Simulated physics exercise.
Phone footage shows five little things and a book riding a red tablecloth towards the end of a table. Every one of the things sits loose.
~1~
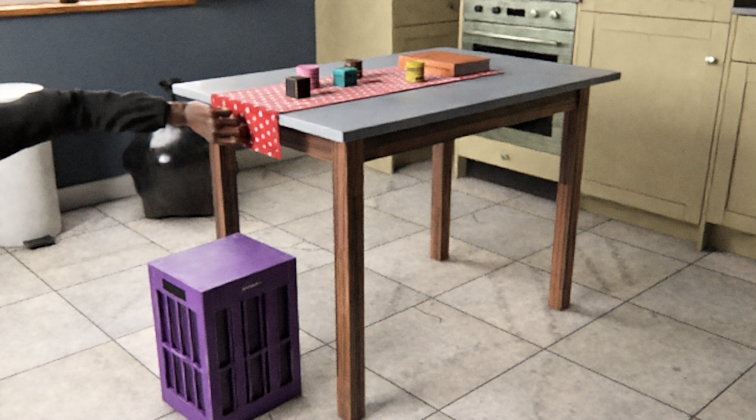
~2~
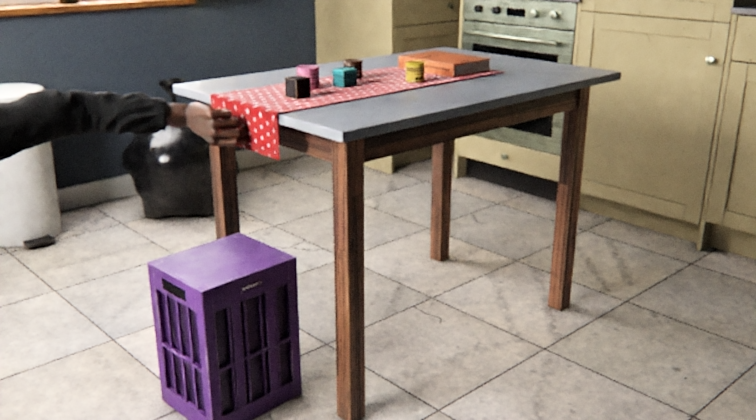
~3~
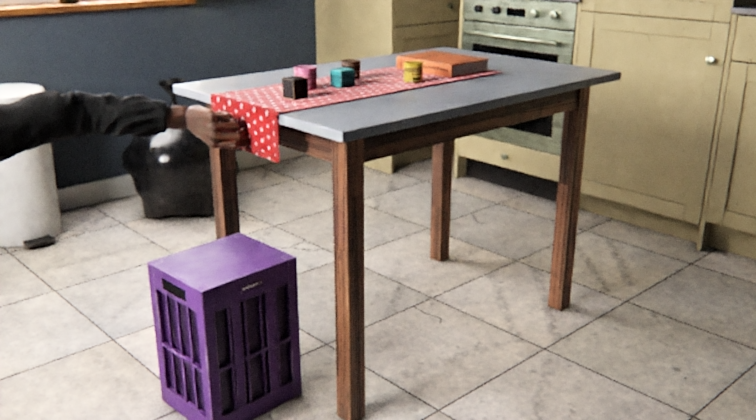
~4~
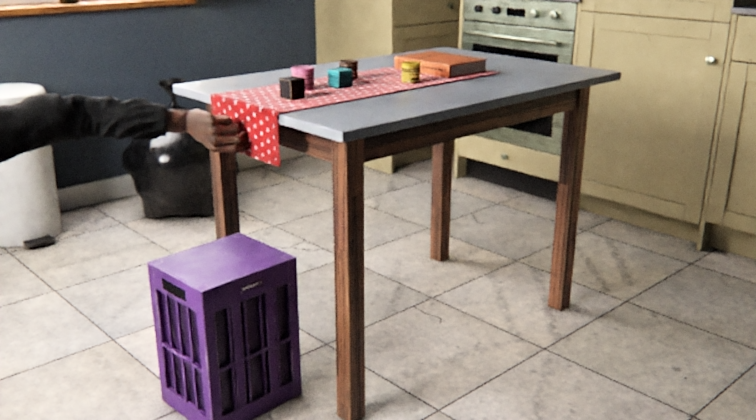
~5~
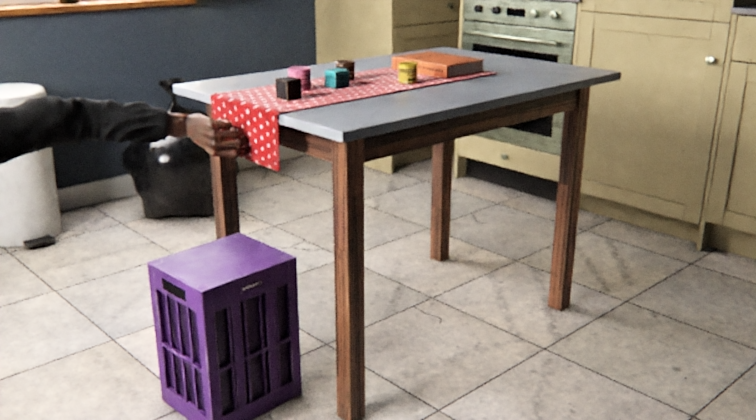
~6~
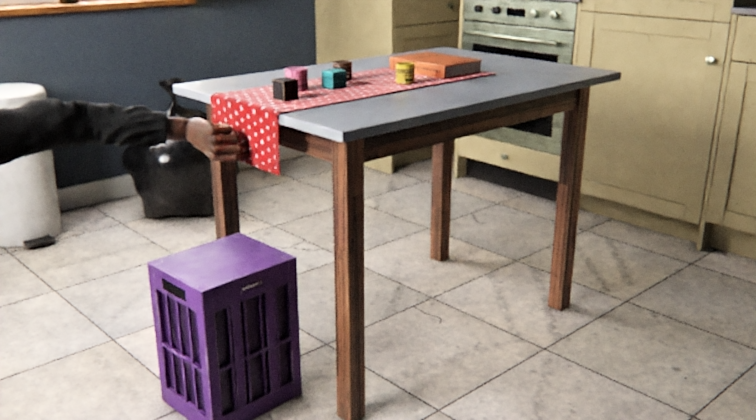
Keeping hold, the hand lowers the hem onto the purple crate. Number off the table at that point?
Two.
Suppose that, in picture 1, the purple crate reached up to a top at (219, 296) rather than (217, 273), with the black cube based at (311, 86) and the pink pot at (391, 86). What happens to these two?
The black cube is lost, the pink pot stays put.
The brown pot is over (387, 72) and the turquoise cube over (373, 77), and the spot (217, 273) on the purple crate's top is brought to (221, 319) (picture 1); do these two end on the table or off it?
The brown pot ends up still on top and the turquoise cube ends up still on top.
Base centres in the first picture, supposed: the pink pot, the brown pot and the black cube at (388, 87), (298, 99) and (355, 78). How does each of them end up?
As for the pink pot, it holds its spot; the brown pot, it leaves the top; the black cube, it holds its spot.
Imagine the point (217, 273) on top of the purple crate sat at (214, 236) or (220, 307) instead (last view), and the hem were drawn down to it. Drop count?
Totals 1, 3.
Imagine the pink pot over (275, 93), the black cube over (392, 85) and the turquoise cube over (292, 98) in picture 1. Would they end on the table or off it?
Pink pot: Gone off. Black cube: Still up. Turquoise cube: Gone off.
A little later, hem near (247, 222); black cube gone.
Next, hem on the crate; black cube and pink pot gone.
When it is over, hem on the crate; black cube and pink pot gone. It carries off two.
